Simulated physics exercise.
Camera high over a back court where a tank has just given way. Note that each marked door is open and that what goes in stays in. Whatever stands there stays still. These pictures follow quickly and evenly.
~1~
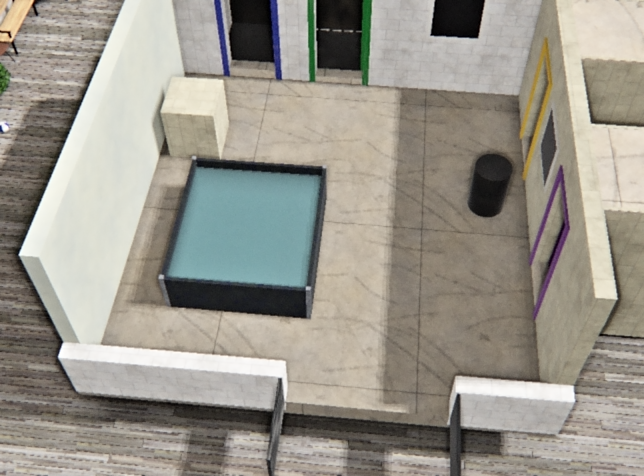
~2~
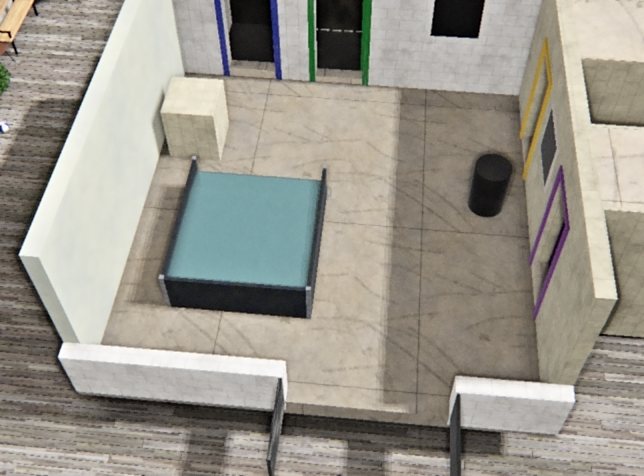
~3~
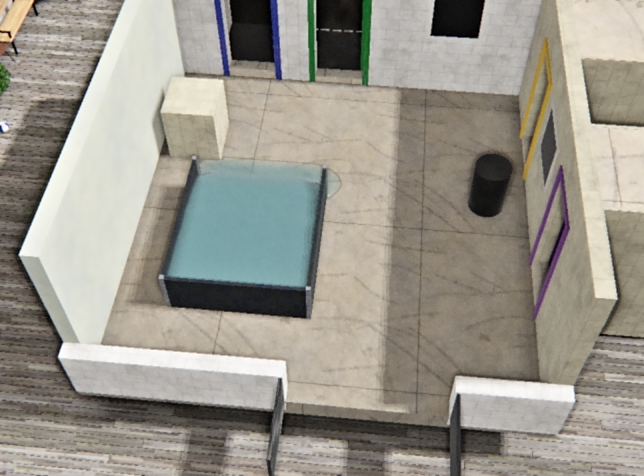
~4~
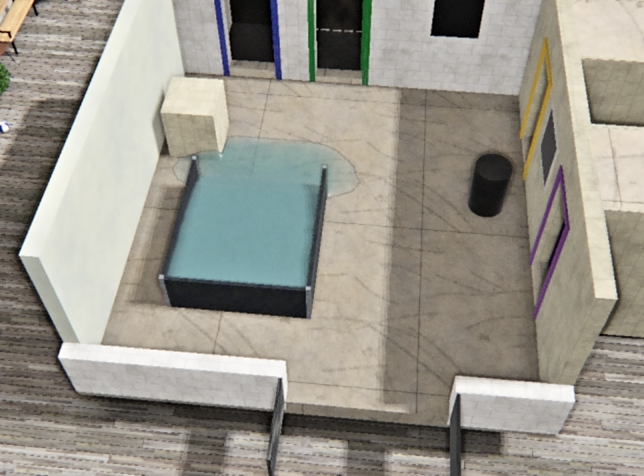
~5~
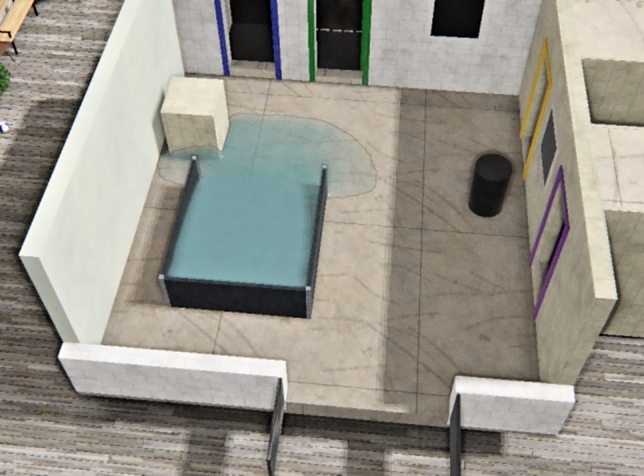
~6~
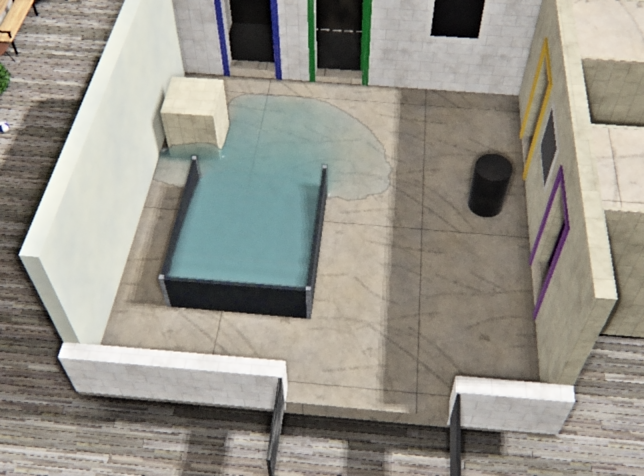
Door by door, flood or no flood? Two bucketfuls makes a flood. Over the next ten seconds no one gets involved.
Blue door: Flood, green door: Flood, yellow door: Flood, purple door: No flood.
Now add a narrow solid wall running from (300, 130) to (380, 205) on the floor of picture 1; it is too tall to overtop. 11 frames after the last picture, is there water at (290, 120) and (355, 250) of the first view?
Soaked, soaked.
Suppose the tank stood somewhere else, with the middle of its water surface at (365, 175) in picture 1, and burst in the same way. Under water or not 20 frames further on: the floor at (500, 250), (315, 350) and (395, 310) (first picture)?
The first spot ends up sodden, the second left untouched and the third left untouched.
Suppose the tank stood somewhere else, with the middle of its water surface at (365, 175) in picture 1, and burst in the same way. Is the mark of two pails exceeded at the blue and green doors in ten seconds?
Blue door: Within the limit; green door: Exceeds the limit.
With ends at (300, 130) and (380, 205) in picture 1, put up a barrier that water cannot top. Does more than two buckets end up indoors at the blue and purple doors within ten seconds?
So the blue door gets past it, and the purple door doesn't get there as well.
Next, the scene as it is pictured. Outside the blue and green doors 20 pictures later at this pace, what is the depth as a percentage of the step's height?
Near 140 per cent and 180 per cent, respectively.
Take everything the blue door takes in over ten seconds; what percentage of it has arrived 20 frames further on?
Estimated share: About 95 %.
A moment on, water covers 30 % of the floor; the blue door over two buckets in, the green door over two buckets in, the yellow door not reached, the purple door not reached.
Next, water covers 40 % of the floor; the blue door far over two buckets in, the green door far over two buckets in, the yellow door not reached, the purple door not reached.
Then, water covers 50 % of the floor; the blue door far over two buckets in, the green door far over two buckets in, the yellow door under two buckets in, the purple door not reached.
Later, water covers 85 % of the floor; the blue door far over two buckets in, the green door far over two buckets in, the yellow door over two buckets in, the purple door wet at the sill, nothing in.
In the end, water covers 100 % of the floor; the blue door far over two buckets in, the green door far over two buckets in, the yellow door far over two buckets in, the purple door wet at the sill, nothing in.
